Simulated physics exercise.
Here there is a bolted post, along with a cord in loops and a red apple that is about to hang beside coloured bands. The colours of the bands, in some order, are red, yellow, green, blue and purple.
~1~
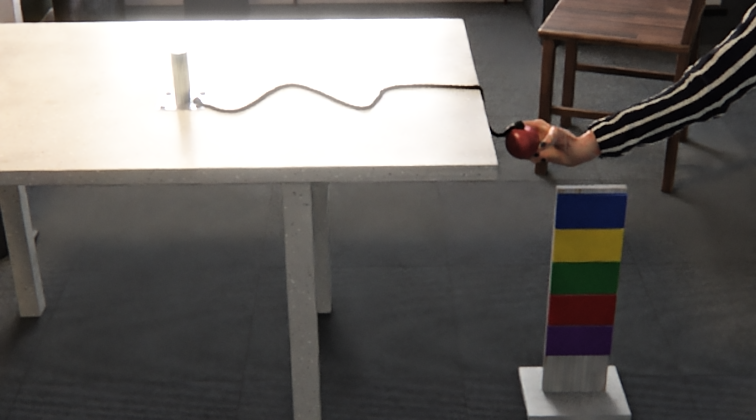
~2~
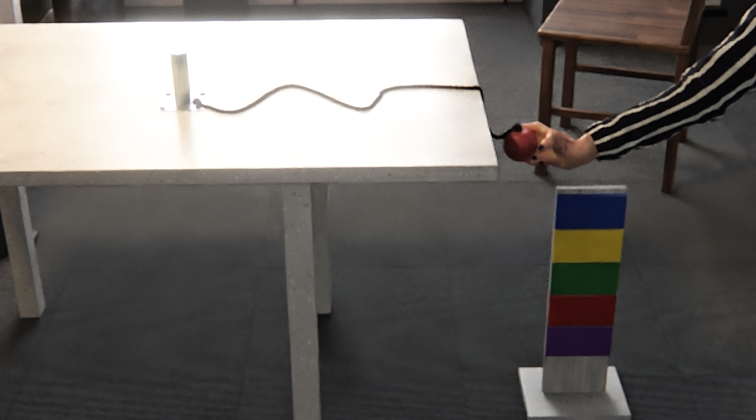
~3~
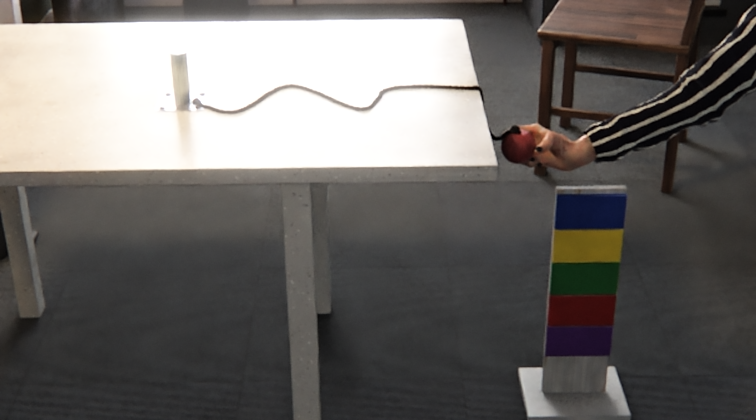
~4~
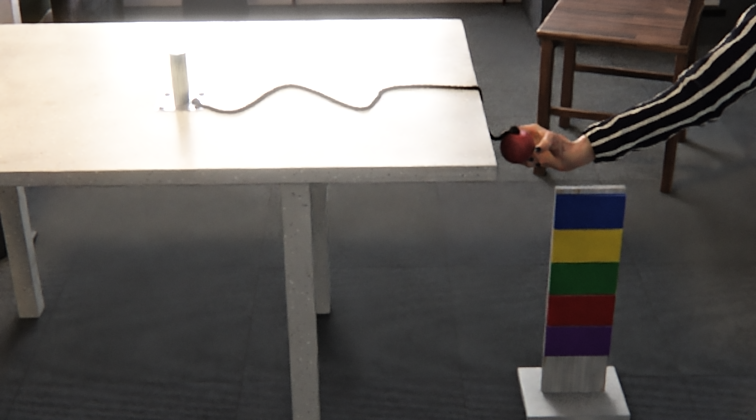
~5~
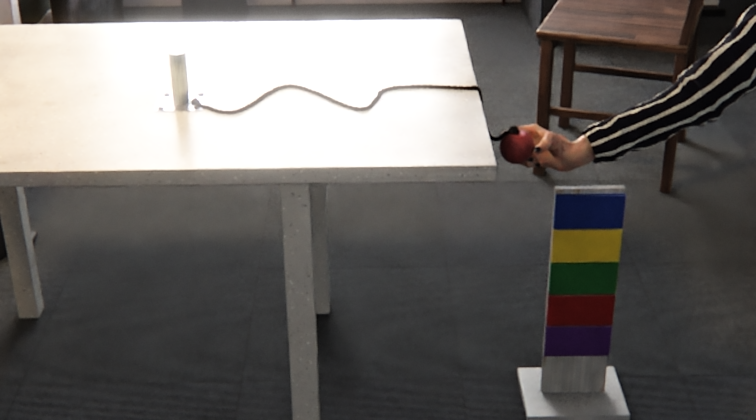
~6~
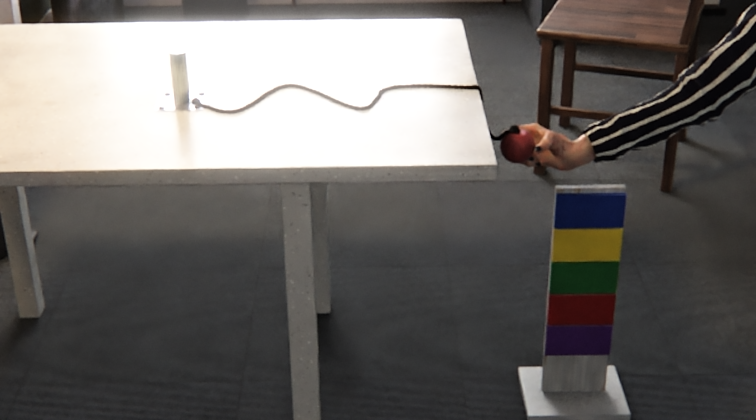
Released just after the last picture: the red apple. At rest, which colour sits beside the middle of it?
Its centre is beside green.
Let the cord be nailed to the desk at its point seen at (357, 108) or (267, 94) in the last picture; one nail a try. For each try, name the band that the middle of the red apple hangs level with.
Each in turn comes out as blue, yellow.
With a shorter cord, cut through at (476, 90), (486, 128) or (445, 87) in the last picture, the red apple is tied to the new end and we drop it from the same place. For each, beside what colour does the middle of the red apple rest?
One at a time, the answers are: Blue; yellow; above them all.
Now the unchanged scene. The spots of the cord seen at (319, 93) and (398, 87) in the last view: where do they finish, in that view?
Result - first point (373, 96), second point (481, 121).
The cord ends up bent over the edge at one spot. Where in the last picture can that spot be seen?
That spot is roughly at (380, 93).
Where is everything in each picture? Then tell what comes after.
The first picture shows red apple (522, 142); blue (591, 213); yellow (588, 246); green (585, 279); red (582, 311); purple (580, 341).
The second picture shows red apple (521, 145); cord through (226, 112) (283, 87) (340, 103) (387, 90) (470, 88).
The third picture shows red apple (519, 147).
The fourth picture shows red apple (517, 146); cord through (225, 112) (282, 87) (339, 103) (386, 90) (469, 88).
The fifth picture shows red apple (517, 147).
The sixth picture shows red apple (518, 146); cord through (225, 112) (282, 87) (340, 102) (386, 89) (470, 88).
A little later, apple near (466, 260); level with yellow.
Next, apple near (471, 278); level with green.
When it is over, apple near (475, 278); level with green. Its middle rests at the green band.
